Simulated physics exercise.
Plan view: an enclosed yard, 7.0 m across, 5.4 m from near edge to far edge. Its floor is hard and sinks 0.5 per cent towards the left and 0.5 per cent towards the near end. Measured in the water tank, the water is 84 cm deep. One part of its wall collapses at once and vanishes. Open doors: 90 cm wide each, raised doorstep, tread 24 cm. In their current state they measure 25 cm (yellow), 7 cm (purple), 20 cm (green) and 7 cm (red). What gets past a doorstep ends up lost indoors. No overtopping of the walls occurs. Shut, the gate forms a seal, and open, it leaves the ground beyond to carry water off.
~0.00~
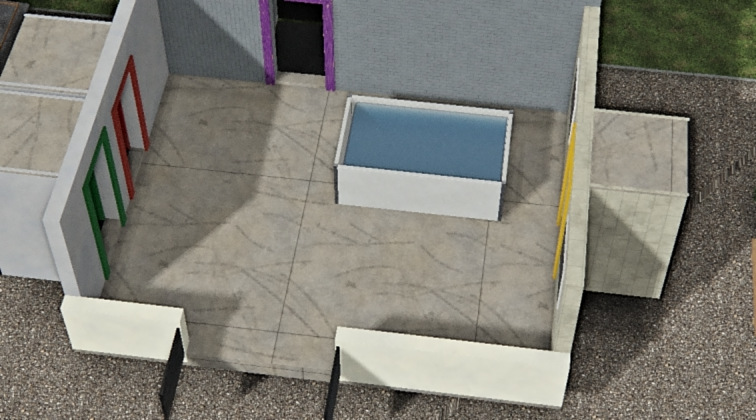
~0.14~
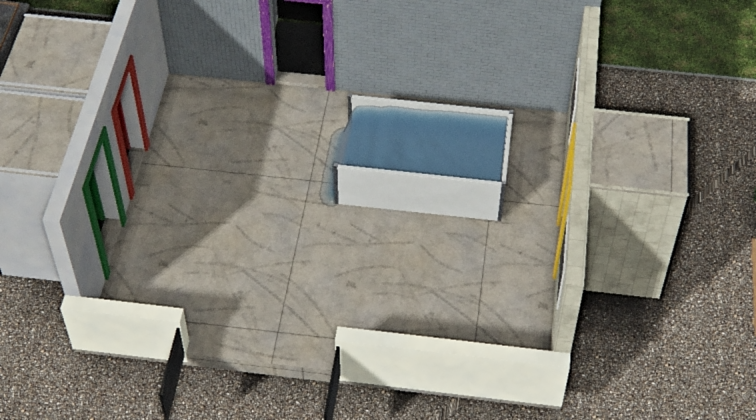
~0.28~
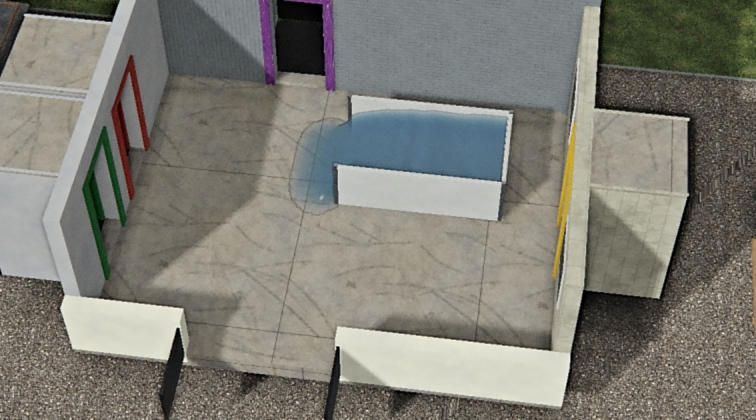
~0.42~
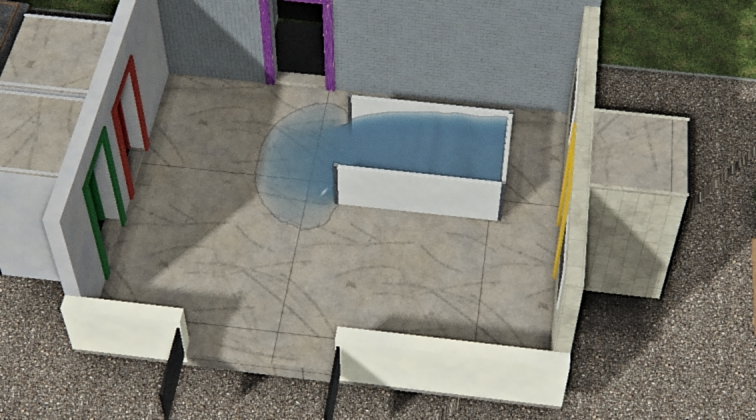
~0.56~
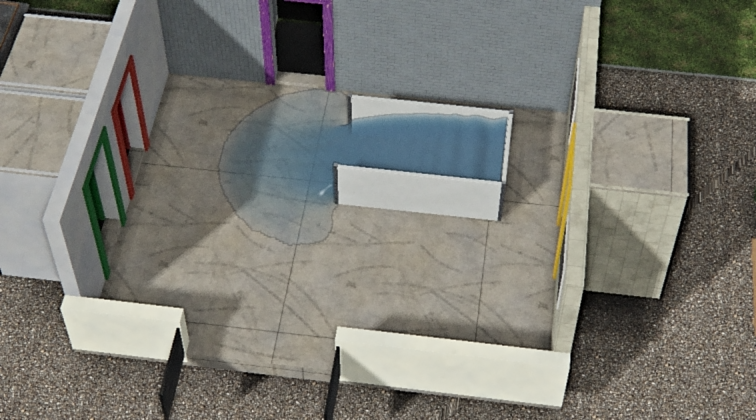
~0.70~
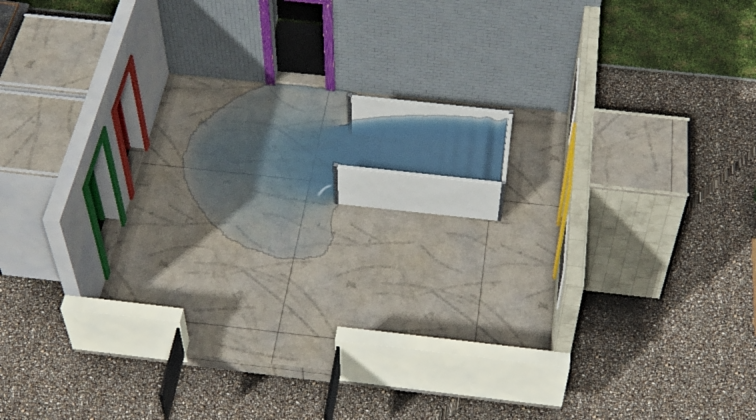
Walled yard with coloured doorways, water pouring from the opened left end of a white tank and spreading across the floor.
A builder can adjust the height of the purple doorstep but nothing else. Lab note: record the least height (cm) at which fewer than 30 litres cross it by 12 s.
Least height: 10 cm.
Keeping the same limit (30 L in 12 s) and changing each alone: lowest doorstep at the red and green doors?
Some 30 cm for red, some 16 cm for green.
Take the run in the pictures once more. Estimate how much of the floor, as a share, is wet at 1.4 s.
Wet: Close to 40 %.
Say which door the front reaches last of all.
It is the yellow one.
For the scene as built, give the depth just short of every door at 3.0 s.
Centimetres: Yellow = 0, purple = 9, green = 21, red = 28.
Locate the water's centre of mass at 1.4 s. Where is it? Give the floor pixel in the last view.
My guess is close to (349, 169).
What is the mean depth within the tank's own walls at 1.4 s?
Roughly 47 cm.
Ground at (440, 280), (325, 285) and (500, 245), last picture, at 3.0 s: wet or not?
Listed order - unwetted, unwetted, unwetted.
After 1.4 s water covers 40 % of the floor, deepest (45 cm) near (168, 80); 12 cm at the purple door, 6 litres in over its 7 cm doorstep.
After 3.0 s water covers 45 % of the floor, deepest (35 cm) near (94, 319); 9 cm at the purple door, 32 litres in over its 7 cm doorstep.
After 12.0 s water covers 95 % of the floor, deepest (10 cm) near (407, 365); 5 cm at the purple door, 79 litres in over its 7 cm doorstep.
At the purple door as built, the water arrived by 0.7 s and peaked near 14 cm at 4.0 s.
With a doorstep of 8 cm, 59 litres would have come in within the 12 s; with 11 cm, 23 litres. So under 30 litres takes about 10 cm.
